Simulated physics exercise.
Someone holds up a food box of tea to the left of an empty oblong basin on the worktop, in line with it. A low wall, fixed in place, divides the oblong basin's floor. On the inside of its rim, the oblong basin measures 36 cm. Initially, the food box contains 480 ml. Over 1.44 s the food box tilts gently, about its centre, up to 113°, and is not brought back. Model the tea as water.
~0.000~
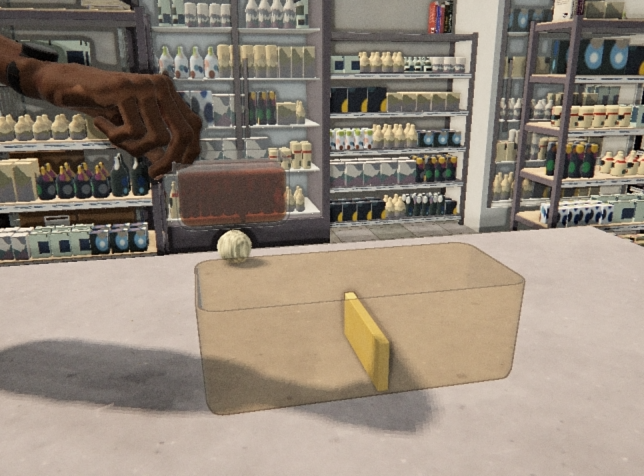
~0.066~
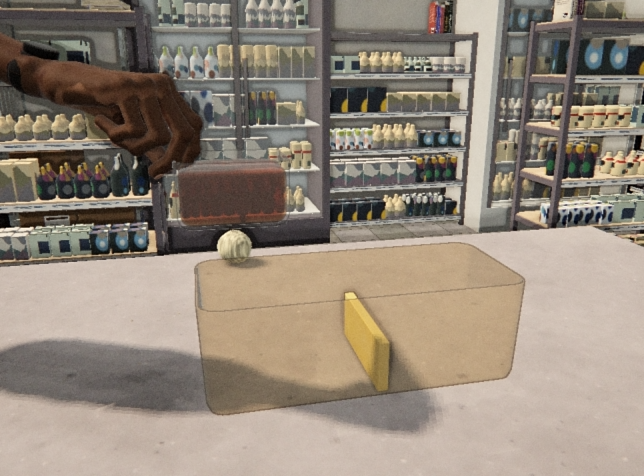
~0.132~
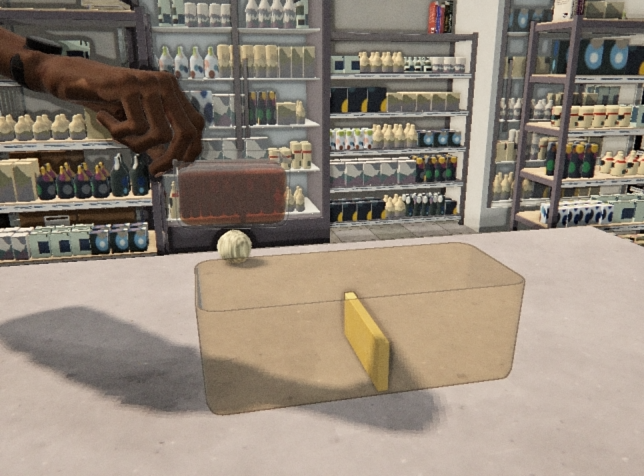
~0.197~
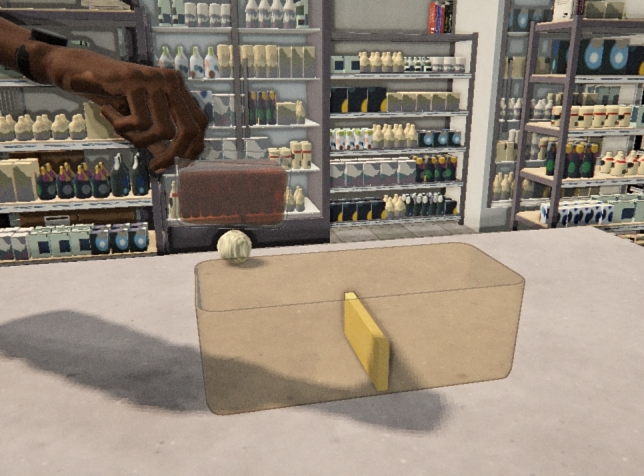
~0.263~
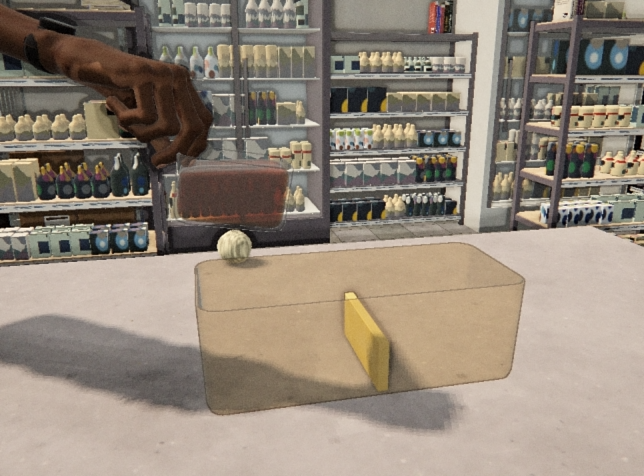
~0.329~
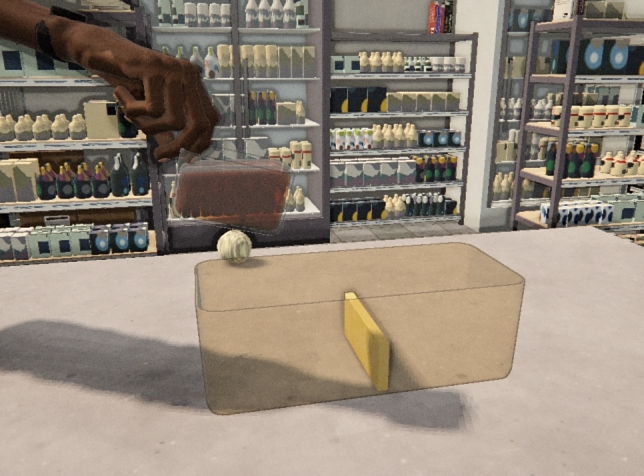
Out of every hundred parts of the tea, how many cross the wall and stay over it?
About 1 in every hundred.
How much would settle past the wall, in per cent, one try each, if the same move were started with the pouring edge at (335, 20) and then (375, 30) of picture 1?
About 80 %, then about 95 %.
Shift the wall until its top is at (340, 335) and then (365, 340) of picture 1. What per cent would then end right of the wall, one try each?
Try 1: 60 %; try 2: 15 %.
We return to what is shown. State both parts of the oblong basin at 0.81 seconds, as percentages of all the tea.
I'd say some 30 in a hundred on the left and 0 on the right.
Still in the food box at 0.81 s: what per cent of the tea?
Close to 42 percent of the liquid remains at that time.
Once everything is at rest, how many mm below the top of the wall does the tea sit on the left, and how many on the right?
Left: Roughly 42 mm; right: Roughly 60 mm.
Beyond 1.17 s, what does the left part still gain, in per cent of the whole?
Difference: Approx. 12 %.
Then, 0.81 s in, the tilt is 68° and 42 per cent is still to pour, 29 is left of the wall and 0 right of it.
Then, 1.17 s in, the tilt is 103° and 7 per cent is still to pour, 87 is left of the wall and 1 right of it.
Then, 1.54 s in, the tilt is 113° and 0 per cent is still to pour, 99 is left of the wall and 1 right of it.
Then, 1.94 s in, the tilt is 113° and 0 per cent is still to pour, 99 is left of the wall and 1 right of it.
Finally, 99 per cent lies left of the wall, 1 right of it and 0 outside.
